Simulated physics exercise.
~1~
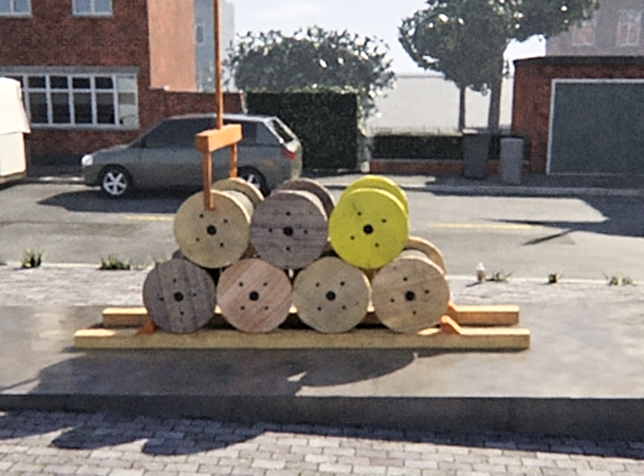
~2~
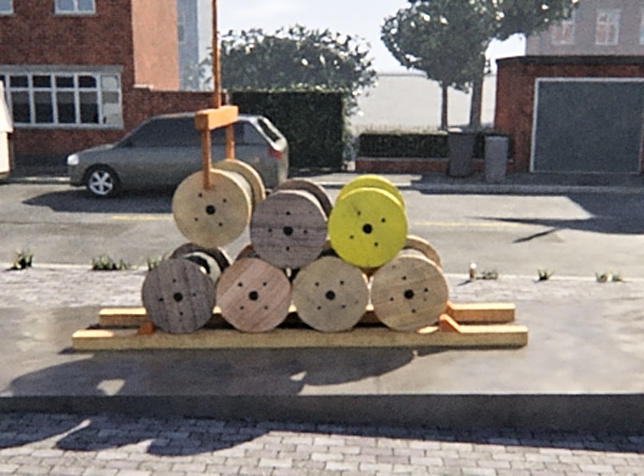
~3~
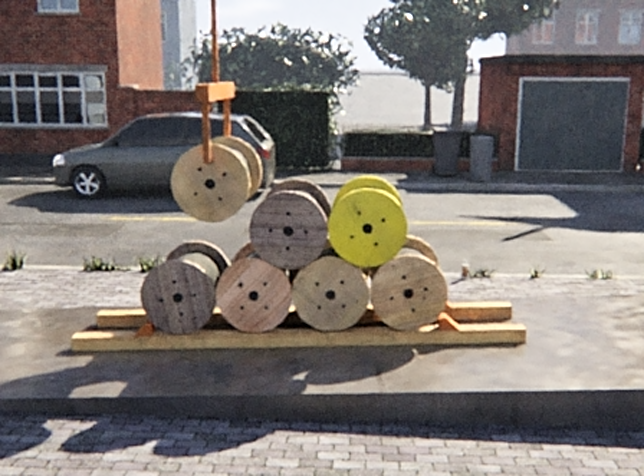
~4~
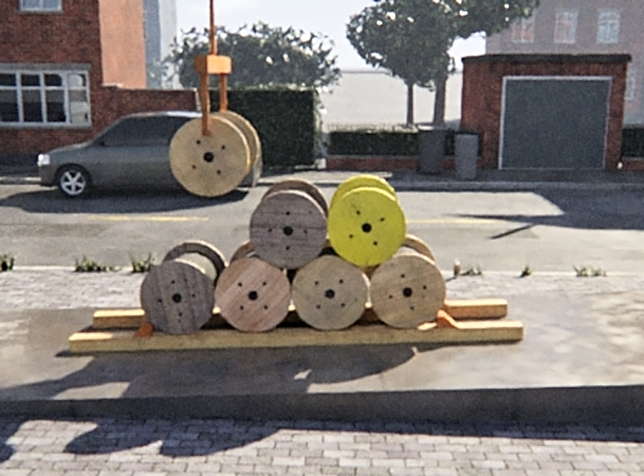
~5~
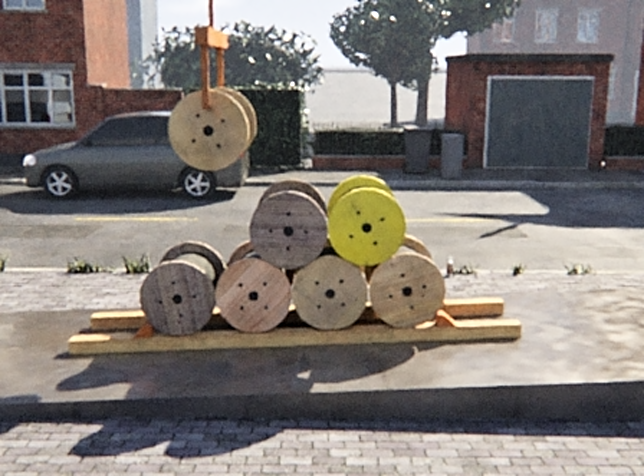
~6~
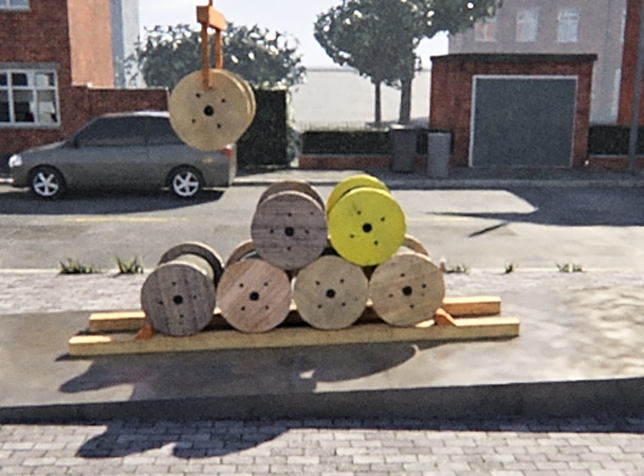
Seven wooden cable reels are stacked on two timber bearers on a grey concrete pad beside a street, seen from the front with a parked grey car, brick buildings and trees behind. Four reels form the bottom row, with a tan one, a greyish-brown one and a bright yellow one above them from left to right. An orange lifting beam hooked to the tan reel raises it from the upper left of the stack. It climbs steadily clear of the others as the view drifts slightly sideways. At the end it hangs high above the stack, while the yellow reel and the rest remain in place.
